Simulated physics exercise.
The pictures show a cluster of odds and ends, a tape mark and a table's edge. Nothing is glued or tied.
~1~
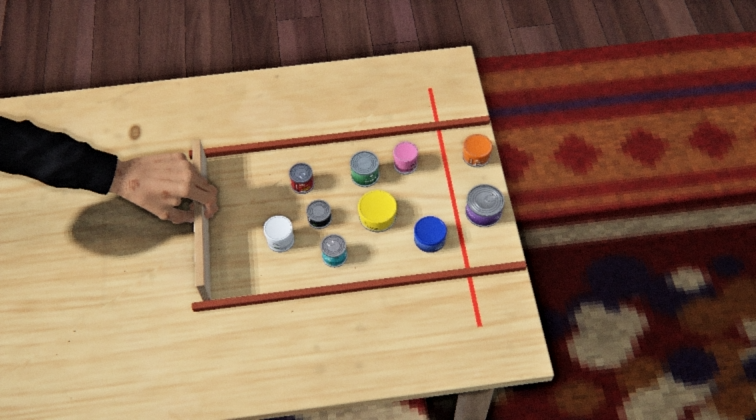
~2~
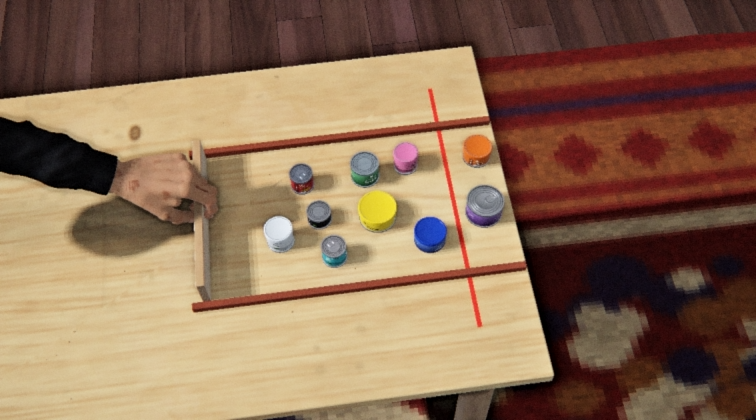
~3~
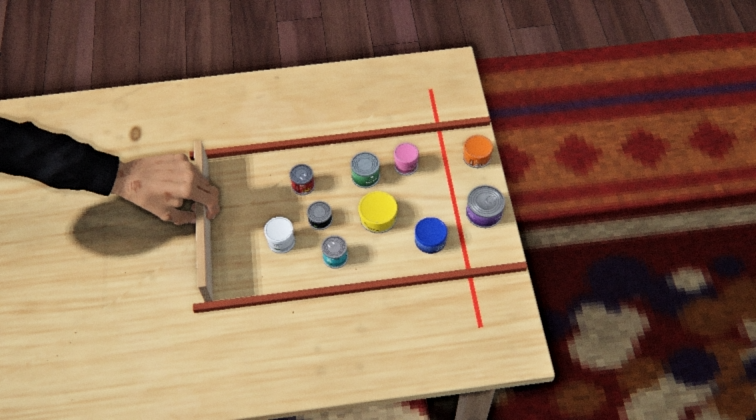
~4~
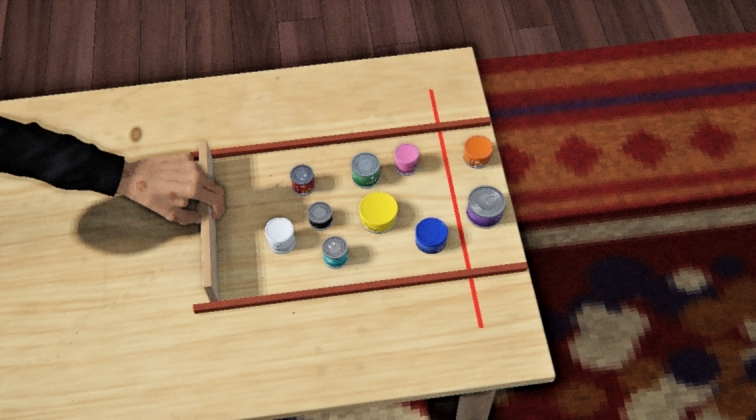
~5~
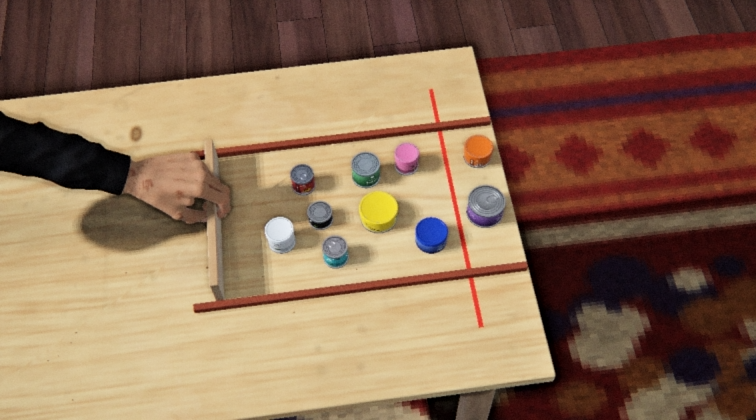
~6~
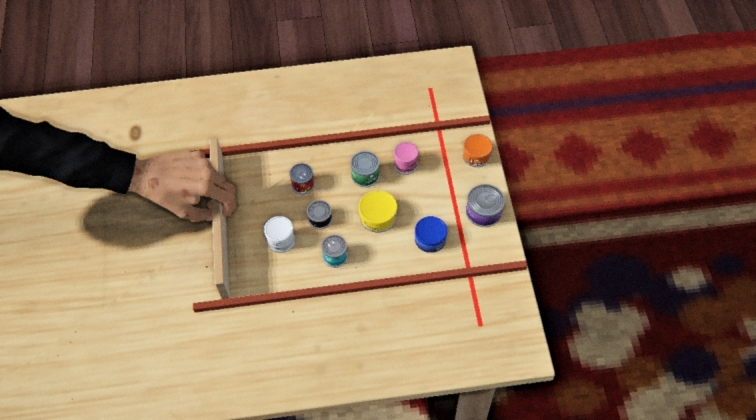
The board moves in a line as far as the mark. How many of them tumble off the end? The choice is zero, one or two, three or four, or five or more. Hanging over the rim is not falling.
As it turns out, the number that fall off is one or two.
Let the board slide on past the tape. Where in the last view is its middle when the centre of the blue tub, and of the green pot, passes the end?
Near (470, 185) and (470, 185).
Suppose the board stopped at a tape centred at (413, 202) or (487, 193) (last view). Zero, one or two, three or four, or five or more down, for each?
One after another: Not one; at least five.
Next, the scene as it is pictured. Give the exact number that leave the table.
The count is 1.
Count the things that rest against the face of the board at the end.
In contact: 5.
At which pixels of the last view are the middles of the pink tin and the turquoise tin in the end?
First (456, 148), then (476, 241).
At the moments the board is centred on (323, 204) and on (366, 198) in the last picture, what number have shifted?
At the one place 4, at the other 7.
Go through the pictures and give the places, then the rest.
Orange tin (477, 151); purple pot (485, 206); blue tub (430, 235); board (201, 218); tape (453, 197), in the first frame.
Purple pot (484, 206); pink tin (406, 159), in the second frame.
Blue tub (431, 236); black tin (320, 215), in the third frame.
Orange tin (478, 152); board (209, 219), in the fourth frame.
Purple pot (486, 207); white pot (281, 236), in the fifth frame.
Orange tin (478, 151); purple pot (485, 206); blue tub (431, 235); board (219, 216); tape (453, 197), in the sixth frame.
Soon after, none off yet; orange tin at rest near (478, 151); purple pot at rest near (485, 206); blue tub at rest near (431, 235).
In the end, the number that fall off is one or two; gone, purple pot.
